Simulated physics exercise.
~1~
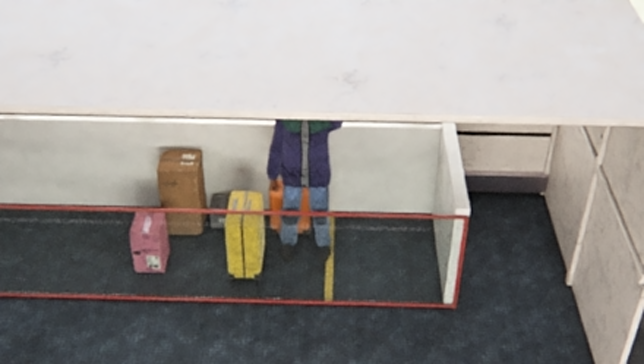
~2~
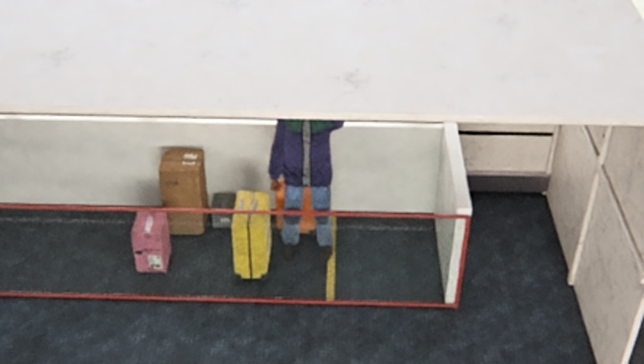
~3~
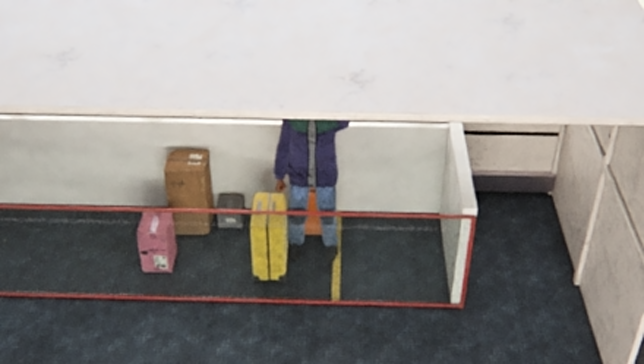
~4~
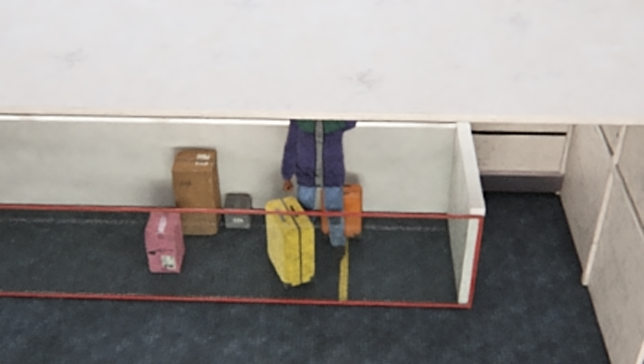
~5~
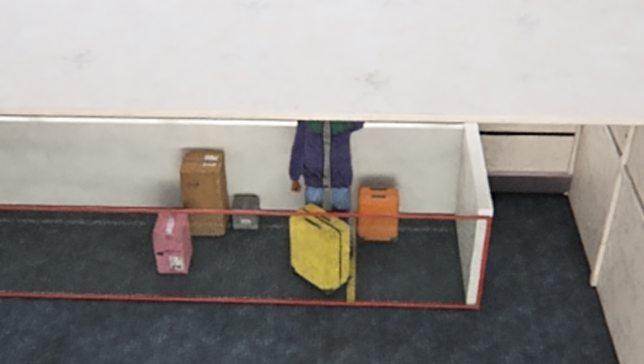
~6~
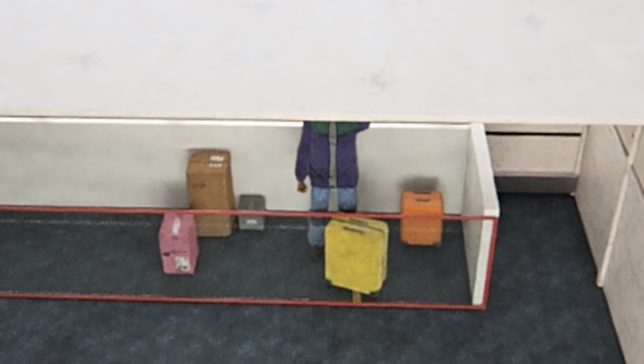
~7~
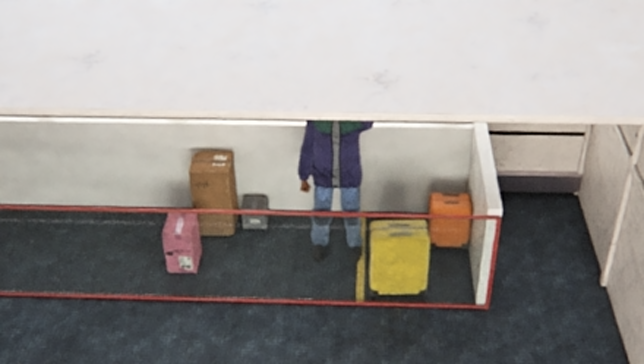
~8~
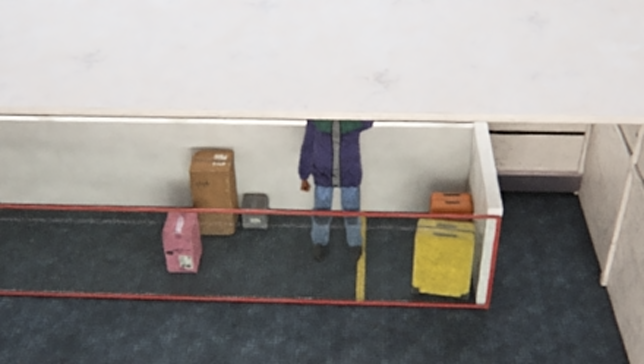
Yellow and orange suitcases rolling right past a standing person and over a yellow line, ending together beside the end panel.
